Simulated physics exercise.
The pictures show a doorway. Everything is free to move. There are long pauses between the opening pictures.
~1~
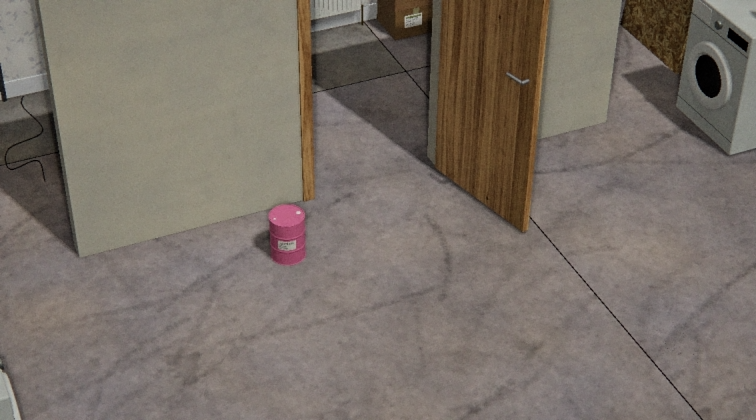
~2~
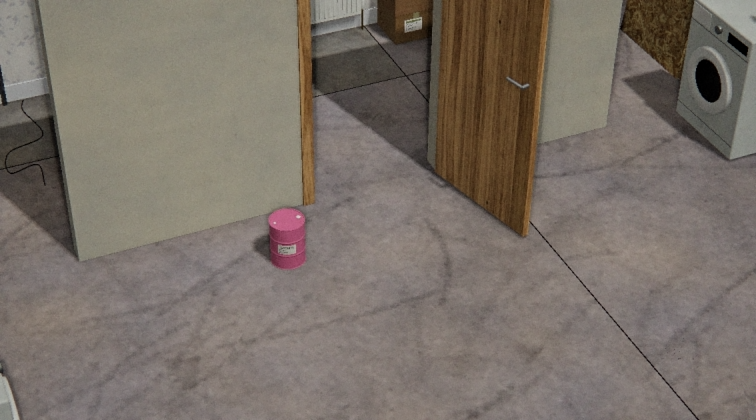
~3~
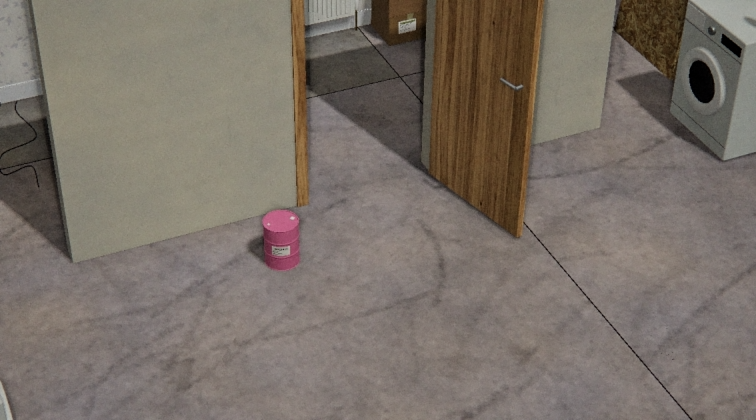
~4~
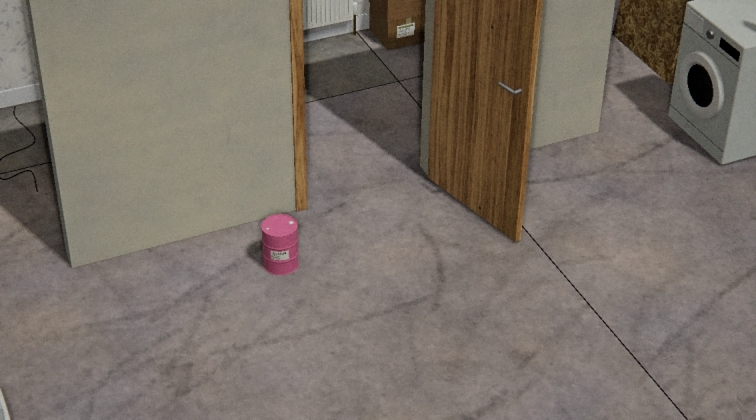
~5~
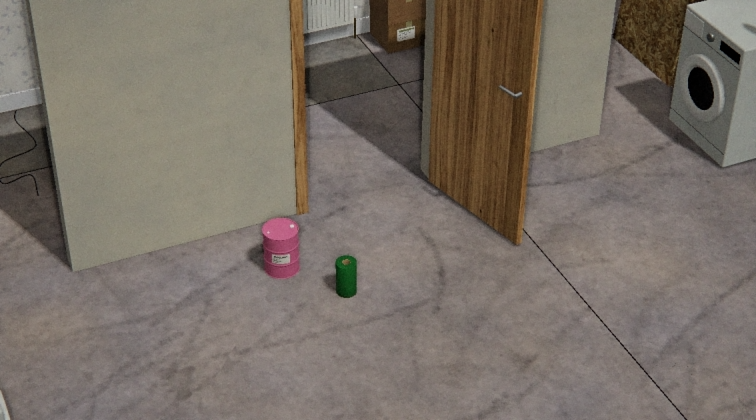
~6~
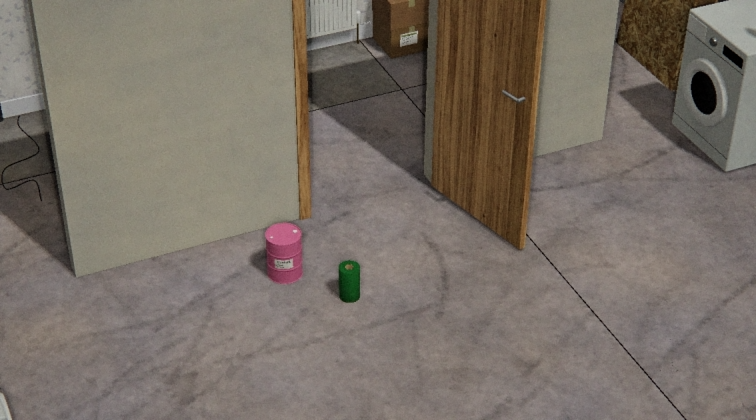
A wooden door stands open near a pink canister, and a green roll appears beside it.
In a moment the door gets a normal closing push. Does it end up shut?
Outcome: The door closes.
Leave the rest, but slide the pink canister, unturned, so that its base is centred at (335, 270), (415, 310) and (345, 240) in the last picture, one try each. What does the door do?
First, it reaches the frame; second, it closes; third, it jams.
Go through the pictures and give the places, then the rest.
In the first frame, door wide open and still; pink canister (288, 235).
In the second frame, door wide open and still; pink canister (287, 239).
In the third frame, door wide open and still; pink canister (281, 240).
In the fourth frame, door wide open and still; pink canister (280, 245).
In the fifth frame, door wide open and still; pink canister (281, 249).
In the sixth frame, door wide open and still; green roll (349, 282); pink canister (284, 254).
Then, 0.60 s on from there, open by 72°.
Then, 1.00 s on from there, open by 30°.
In the end, open by 0°; both unmoved. At the end, from the last picture's camera, green roll near (349, 282).
